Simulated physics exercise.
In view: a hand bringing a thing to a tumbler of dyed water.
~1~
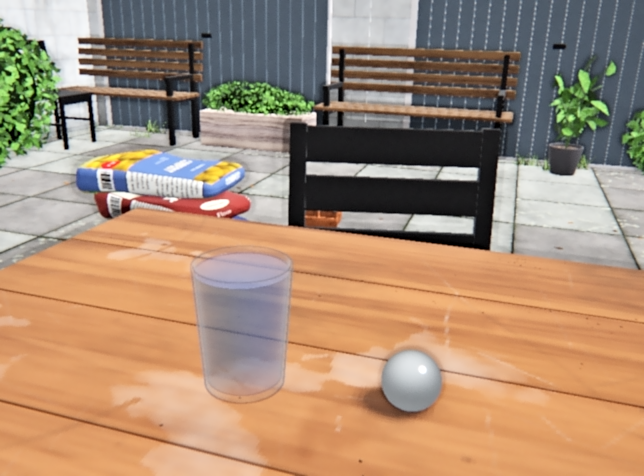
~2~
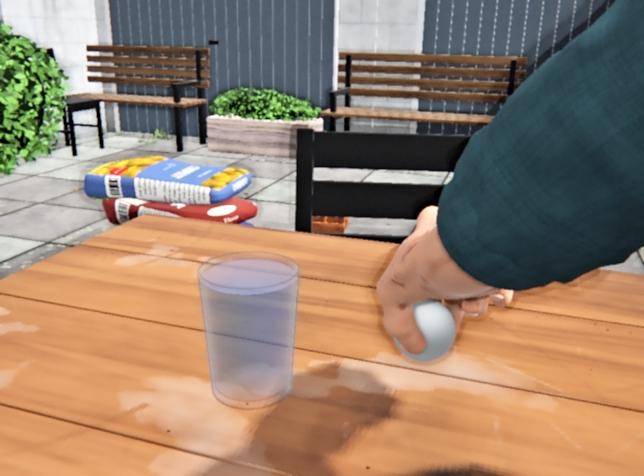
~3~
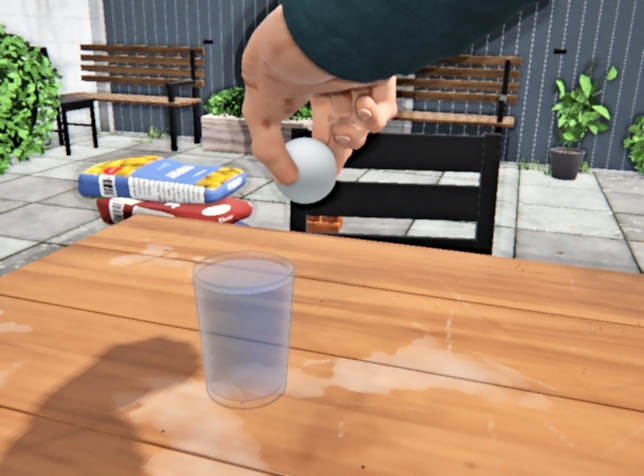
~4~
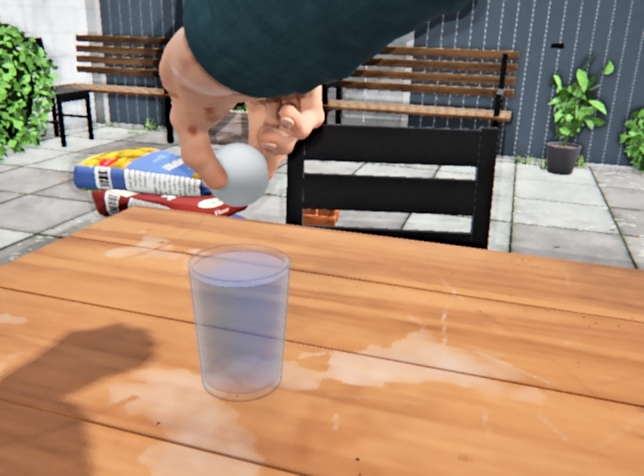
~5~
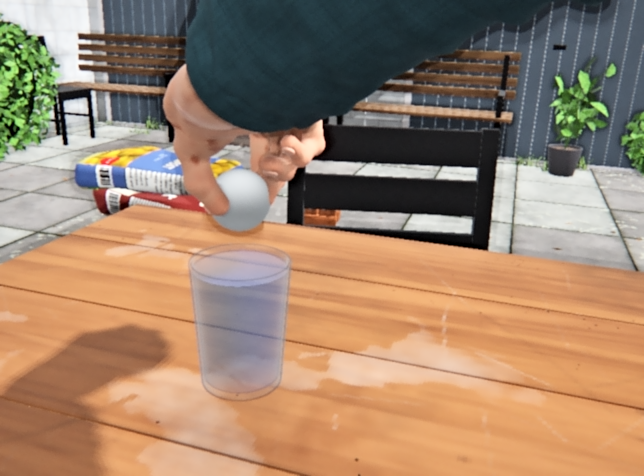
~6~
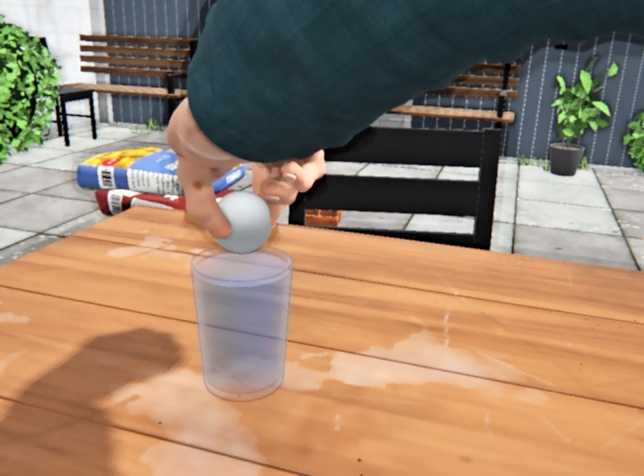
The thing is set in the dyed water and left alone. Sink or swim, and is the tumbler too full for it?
The thing ends on the bottom; the tumbler loses some over the rim.
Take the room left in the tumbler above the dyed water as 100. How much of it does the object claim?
Some 190 per cent.
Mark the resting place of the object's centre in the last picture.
Roughly at (244, 347).
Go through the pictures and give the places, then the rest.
In the first frame, the steel ball lies on the top at (411, 381); tumbler (244, 320) nearly full.
The second frame shows a hand picks up the steel ball at (423, 330); tumbler nearly full, surface at (249, 276).
In the third frame, the steel ball is carried over at (305, 171); tumbler (245, 326) nearly full.
In the fourth frame, the steel ball is above the tumbler at (238, 174); tumbler nearly full, surface at (240, 268).
The fifth frame shows the steel ball comes down at (240, 199); tumbler (241, 318) nearly full.
In the sixth frame, the steel ball is just over the surface at (242, 222); tumbler nearly full, surface at (242, 268).
Shortly, the steel ball enters the dyed water; the tumbler is full to the brim.
Then, the steel ball goes on down; the tumbler is full to the brim; the top is wet.
At the finish, the steel ball is at the bottom; the tumbler is full to the brim; the top is wet.
